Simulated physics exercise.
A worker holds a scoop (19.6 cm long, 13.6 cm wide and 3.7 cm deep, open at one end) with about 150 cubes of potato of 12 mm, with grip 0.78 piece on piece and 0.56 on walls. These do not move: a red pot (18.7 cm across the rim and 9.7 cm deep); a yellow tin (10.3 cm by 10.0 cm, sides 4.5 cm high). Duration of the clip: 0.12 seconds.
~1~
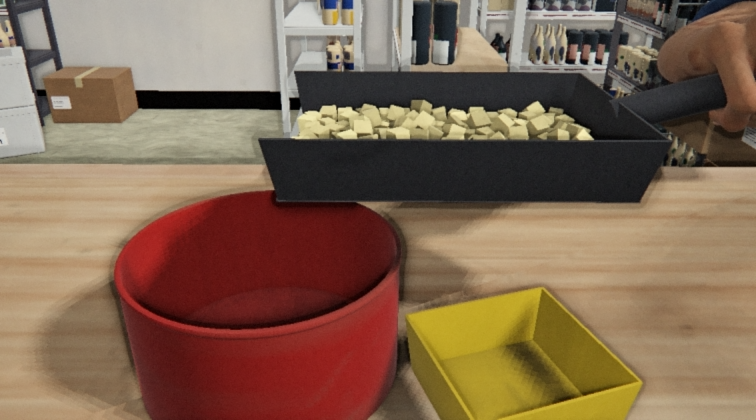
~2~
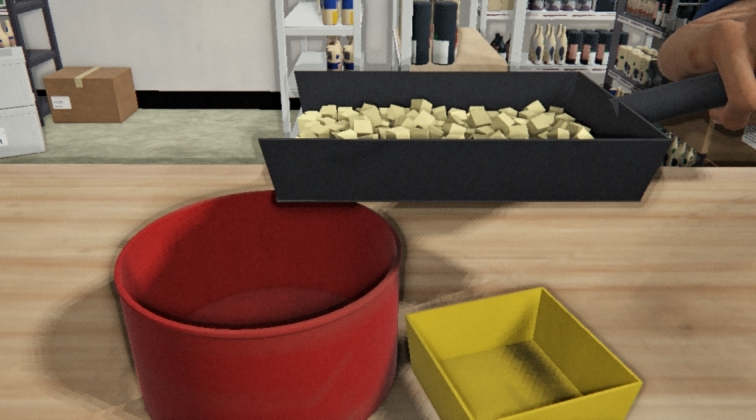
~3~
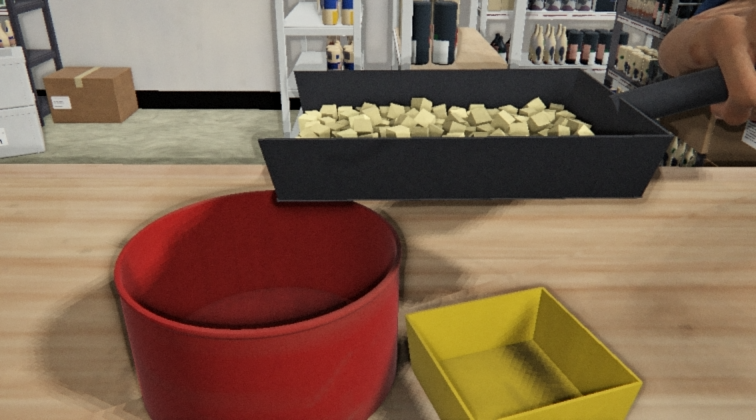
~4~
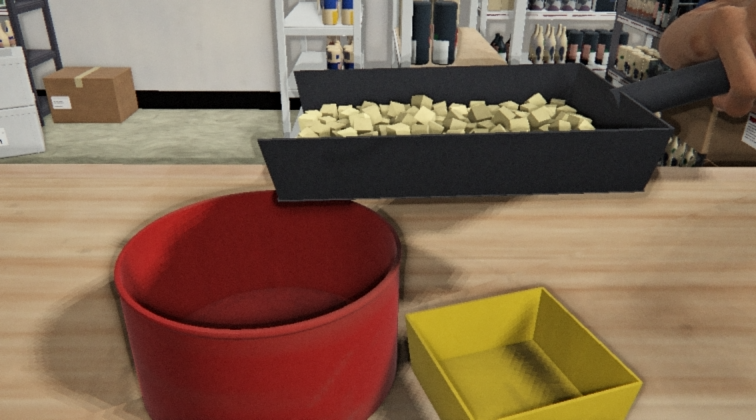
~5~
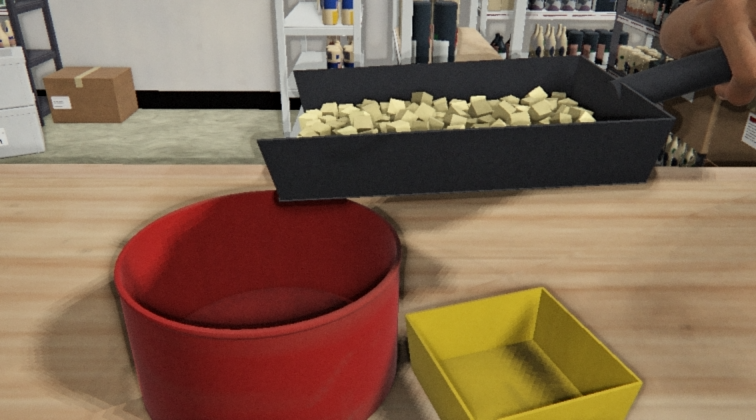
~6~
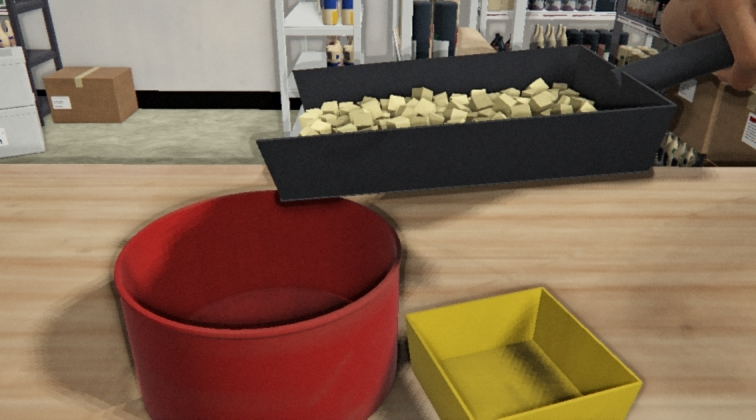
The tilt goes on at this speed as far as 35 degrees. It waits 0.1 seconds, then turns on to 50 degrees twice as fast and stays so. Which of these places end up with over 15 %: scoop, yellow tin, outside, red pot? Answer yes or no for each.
Scoop - no; yellow tin - no; outside - no; red pot - yes.
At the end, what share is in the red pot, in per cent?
Estimate: About 100 %.
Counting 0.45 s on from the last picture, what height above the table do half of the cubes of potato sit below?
I'd say close to 22 centimetres.
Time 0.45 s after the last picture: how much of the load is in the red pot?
Around 10 % so far.
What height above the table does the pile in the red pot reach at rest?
I'd say close to 4.0 cm.
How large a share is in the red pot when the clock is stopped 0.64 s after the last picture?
So far it's near 55 per cent of the load.
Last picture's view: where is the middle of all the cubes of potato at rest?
Roughly (222, 353).
Then, 0.25 s after the last picture, tilt 29 degrees; scoop 100 %; middle of all pieces near (438, 62).
Then, 0.45 s after the last picture, tilt 35 degrees; scoop 80 %, red pot 10 %, in the air 10 %; middle of all pieces near (377, 98).
Then, 0.64 s after the last picture, tilt 50 degrees; scoop 30 %, red pot 55 %, in the air 15 %; middle of all pieces near (274, 227).
Then, 0.81 s after the last picture, tilt 50 degrees; red pot 100 %; middle of all pieces near (224, 340).
In the end, scoop 0 %, yellow tin 0 %, outside 0 %, red pot 100 %.
